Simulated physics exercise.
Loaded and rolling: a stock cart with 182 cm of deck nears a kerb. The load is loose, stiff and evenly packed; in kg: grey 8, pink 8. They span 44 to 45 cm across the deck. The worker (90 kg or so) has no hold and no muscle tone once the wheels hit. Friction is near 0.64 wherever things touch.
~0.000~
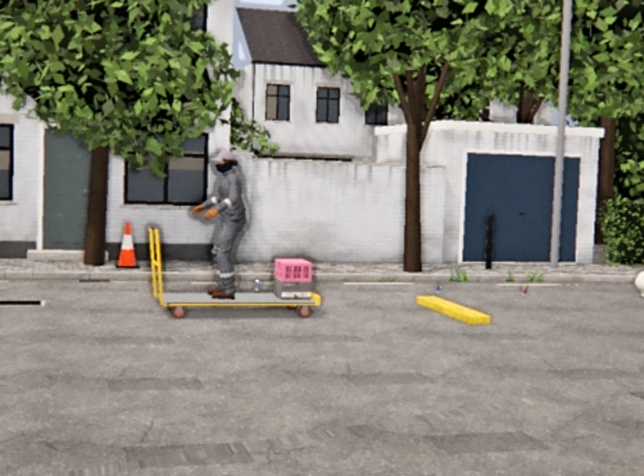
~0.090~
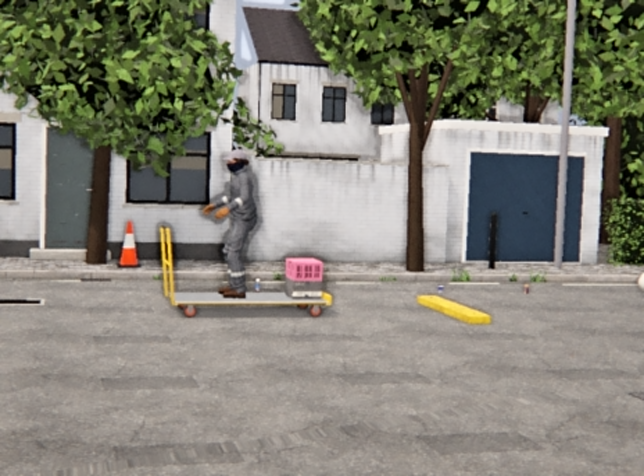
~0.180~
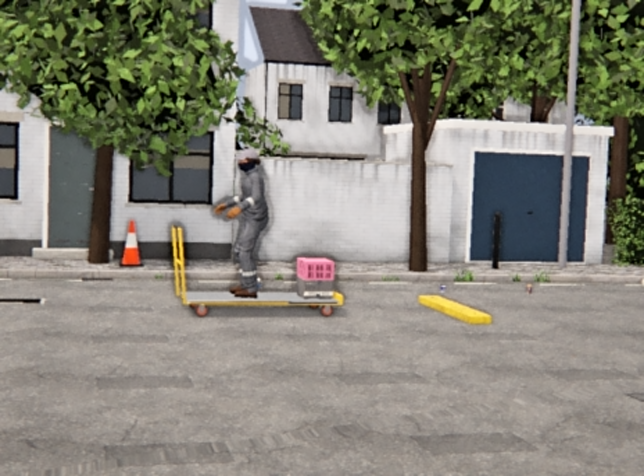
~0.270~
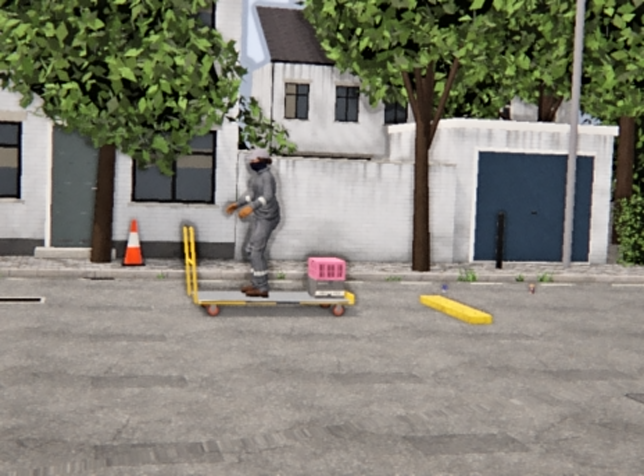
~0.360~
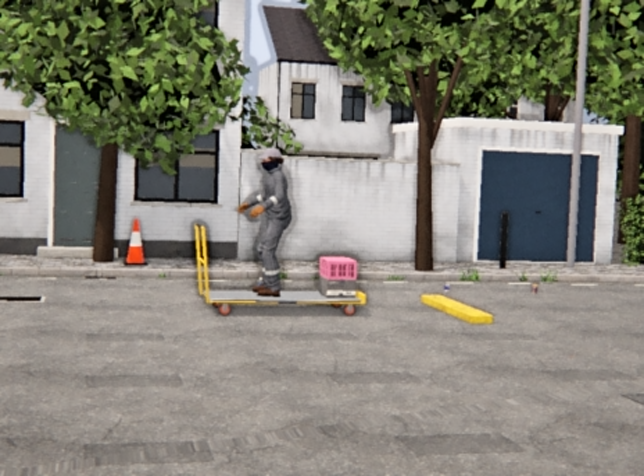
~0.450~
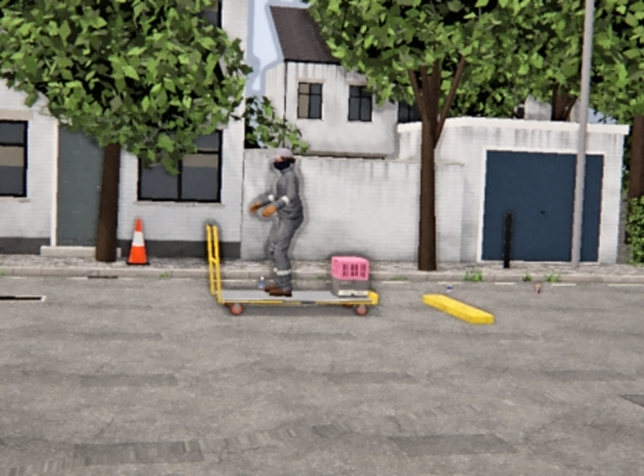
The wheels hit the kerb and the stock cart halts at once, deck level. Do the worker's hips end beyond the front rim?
At this pace the worker's hips stay over the deck.
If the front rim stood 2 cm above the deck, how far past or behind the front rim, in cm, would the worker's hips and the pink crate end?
Then hips 10 behind, pink 50 past.
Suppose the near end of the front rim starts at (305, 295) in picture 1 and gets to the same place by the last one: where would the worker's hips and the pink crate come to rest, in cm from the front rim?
Then hips 0 past, pink 70 past.
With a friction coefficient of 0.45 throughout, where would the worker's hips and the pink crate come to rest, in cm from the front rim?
Then hips 10 behind, pink 60 past.
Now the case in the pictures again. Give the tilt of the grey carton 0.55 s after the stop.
It is tilted some 0°.
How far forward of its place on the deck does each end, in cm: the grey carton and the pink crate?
Grey 5, pink 90.
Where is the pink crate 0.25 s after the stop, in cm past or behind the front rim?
About 5 cm behind the rim.
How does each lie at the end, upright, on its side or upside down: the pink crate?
Pink upside down.
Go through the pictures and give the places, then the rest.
Hips (232, 220), grey carton (292, 288), rim corner (319, 302); 180 cm still to roll, in the first picture.
Hips (243, 220), grey carton (303, 288), rim corner (330, 302); 166 cm still to roll, in the second picture.
Hips (255, 219), grey carton (314, 287), rim corner (341, 301); 152 cm still to roll, in the third picture.
Hips (266, 219), grey carton (326, 287), rim corner (353, 301); 138 cm still to roll, in the fourth picture.
Hips (278, 218), grey carton (337, 287), rim corner (364, 301); 124 cm still to roll, in the fifth picture.
Hips (290, 218), grey carton (349, 287), rim corner (376, 301); 109 cm still to roll. Speed about 1.6 m/s, in the sixth picture.
Impact comes at 1.15 s.
After 1.70 s the worker's hips are 24 cm behind the rim, near (436, 267) in the last picture's view.
After 2.15 s the worker's hips are 12 cm behind the rim, near (445, 268) in the last picture's view.
At rest, 3.7 s, past the rim, pink crate; behind it, grey carton and the worker's hips.
